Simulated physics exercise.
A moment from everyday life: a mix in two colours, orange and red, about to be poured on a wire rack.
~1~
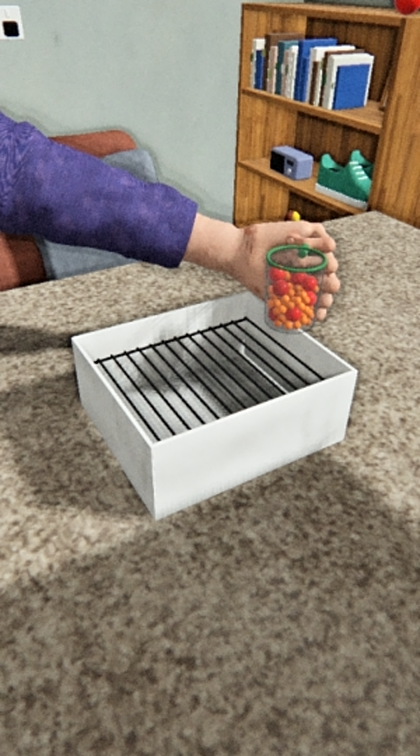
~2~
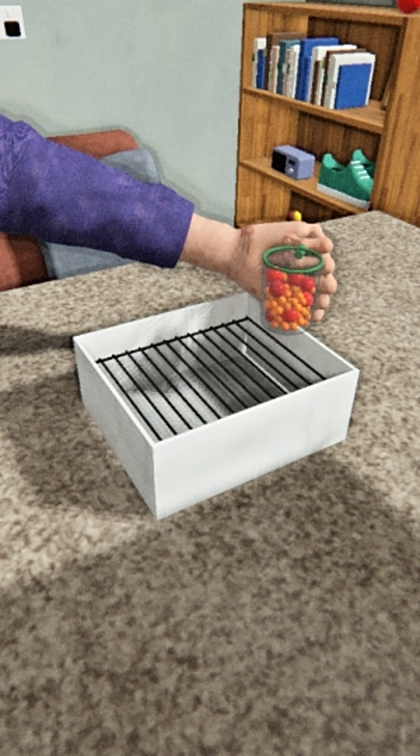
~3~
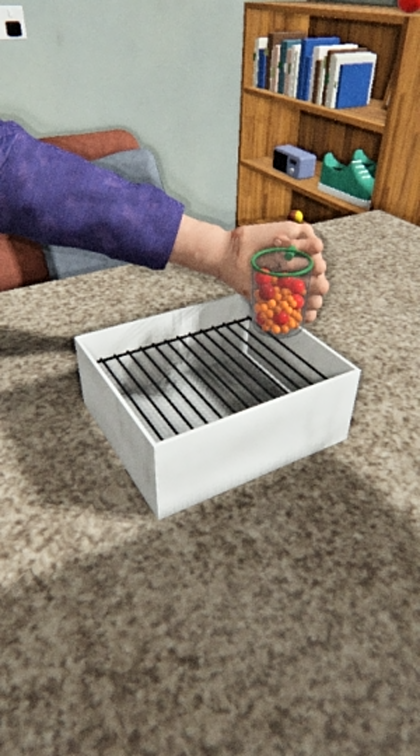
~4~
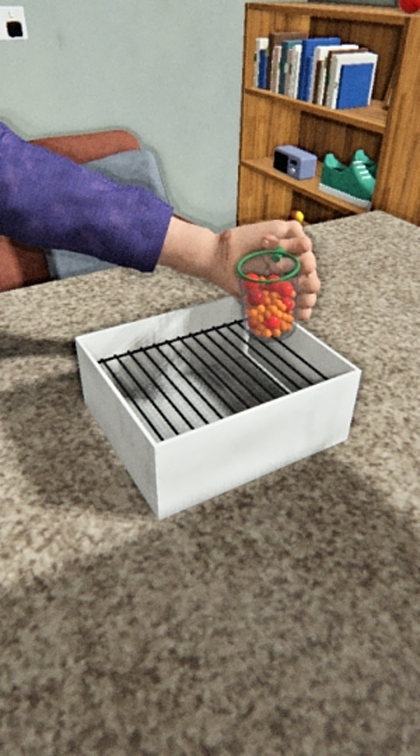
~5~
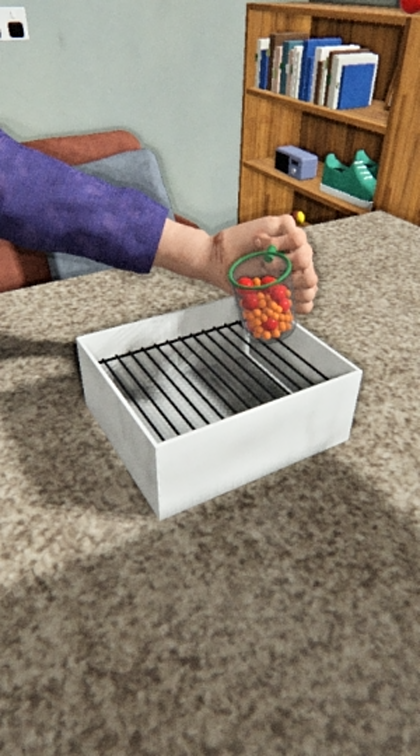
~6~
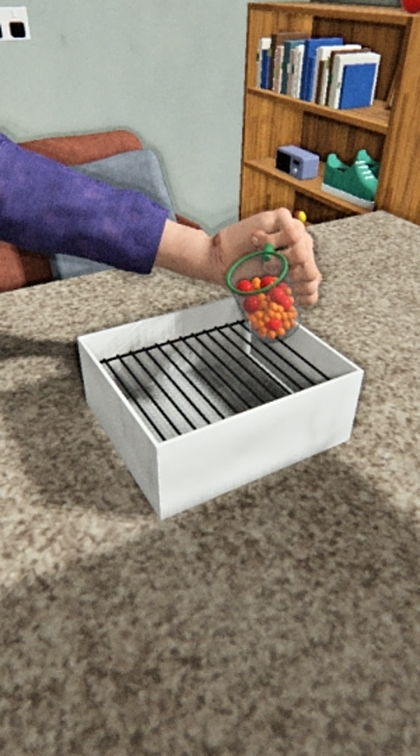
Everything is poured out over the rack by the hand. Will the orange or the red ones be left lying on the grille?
Orange pieces get through; red pieces are caught.
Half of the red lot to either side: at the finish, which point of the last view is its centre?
Resting point: Approx. (200, 378).
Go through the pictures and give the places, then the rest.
In the first frame, cup (293, 291), upright; rack (147, 401), 14 wires across; orange gumballs (285, 307), narrower than the gaps; red round beads (293, 297), wider than the gaps.
In the second frame, cup (289, 292), upright; red ones (289, 298).
In the third frame, cup (280, 294), upright; orange ones (272, 311).
In the fourth frame, cup (269, 298), tipped 8°; red ones (270, 304).
In the fifth frame, cup (265, 299), tipped 16°; orange ones (261, 317).
In the sixth frame, cup (266, 299), tipped 24°; rack (153, 400); orange ones (265, 317); red ones (269, 304).
Then, 0.37 s later than the last frame, orange ones, every one in the cup; red ones, every one in the cup.
Then, 0.77 s later than the last frame, orange ones, every one in the cup; red ones, every one in the cup.
Then, 1.24 s later than the last frame, orange ones, roughly a third on or over the wires, roughly two thirds under the rack; red ones, every one on or over the wires.
When it is over, orange ones, every one under the rack; red ones, every one on the wires, not one under the rack.
